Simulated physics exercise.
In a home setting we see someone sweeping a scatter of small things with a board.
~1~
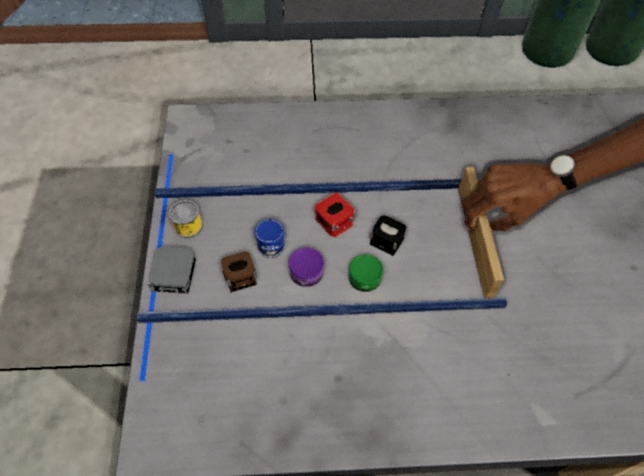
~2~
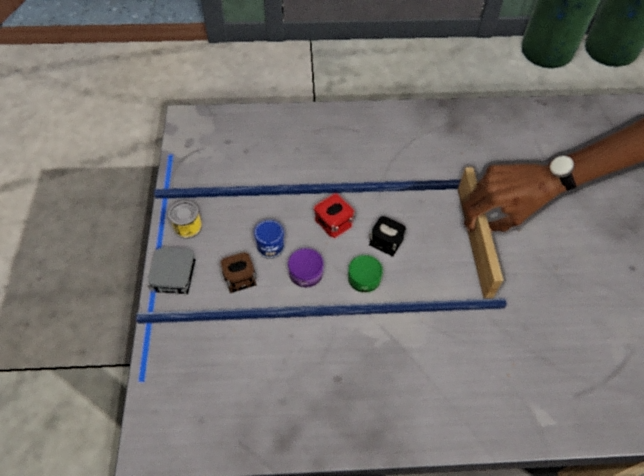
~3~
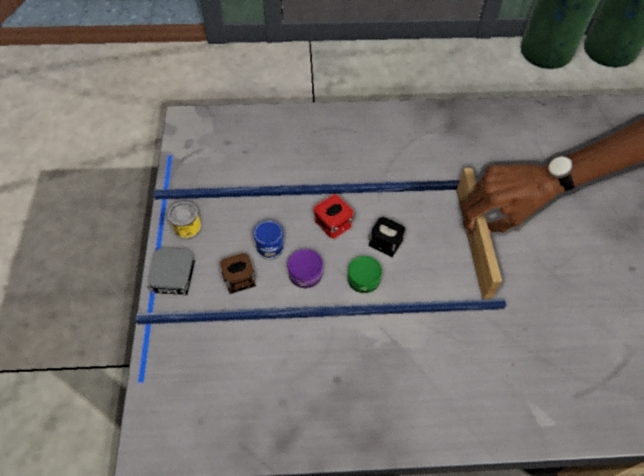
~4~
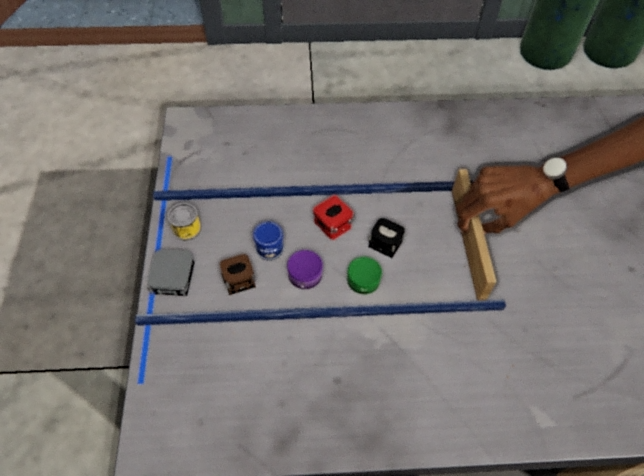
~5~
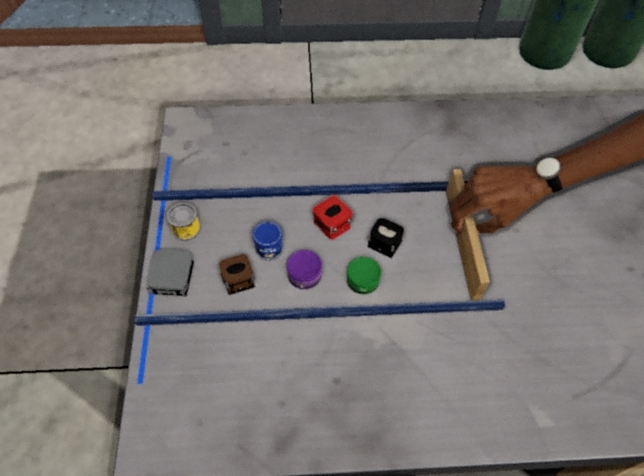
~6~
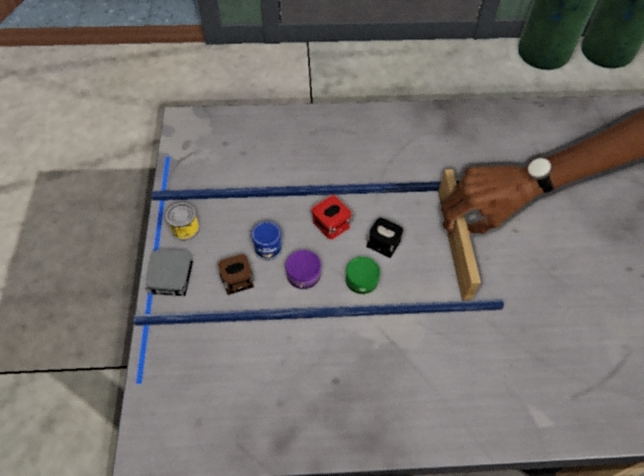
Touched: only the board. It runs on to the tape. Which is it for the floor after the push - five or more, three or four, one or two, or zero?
For the floor it is five or more.
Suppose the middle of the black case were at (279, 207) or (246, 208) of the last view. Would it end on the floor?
Try one: It ends up off. Try two: It ends up off.
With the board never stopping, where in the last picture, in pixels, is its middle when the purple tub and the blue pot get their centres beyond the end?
The purple tub gives roughly (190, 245), the blue pot roughly (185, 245).
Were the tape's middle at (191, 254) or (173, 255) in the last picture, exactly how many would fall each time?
Counts: 1, 5.
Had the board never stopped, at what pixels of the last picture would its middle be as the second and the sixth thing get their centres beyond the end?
I'd say close to (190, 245), and after that close to (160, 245).
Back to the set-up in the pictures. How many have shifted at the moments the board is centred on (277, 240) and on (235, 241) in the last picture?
The count is 7 at the first point and 8 at the second.
Soon after, none off yet; grey case at rest near (170, 273); yellow tin at rest near (183, 222); brown case at rest near (236, 274).
Then, none off yet; grey case at rest near (170, 273); yellow tin at rest near (183, 222); brown case moved about its own width near (206, 277).
Further on, one off so far; grey case falling near (173, 404); yellow tin moved about its own width near (166, 215); brown case moved well along near (145, 293).
By the end, the number that fall off is five or more; fallen, black case, green tub, red case, purple tub, blue pot, brown case, yellow tin and grey case.
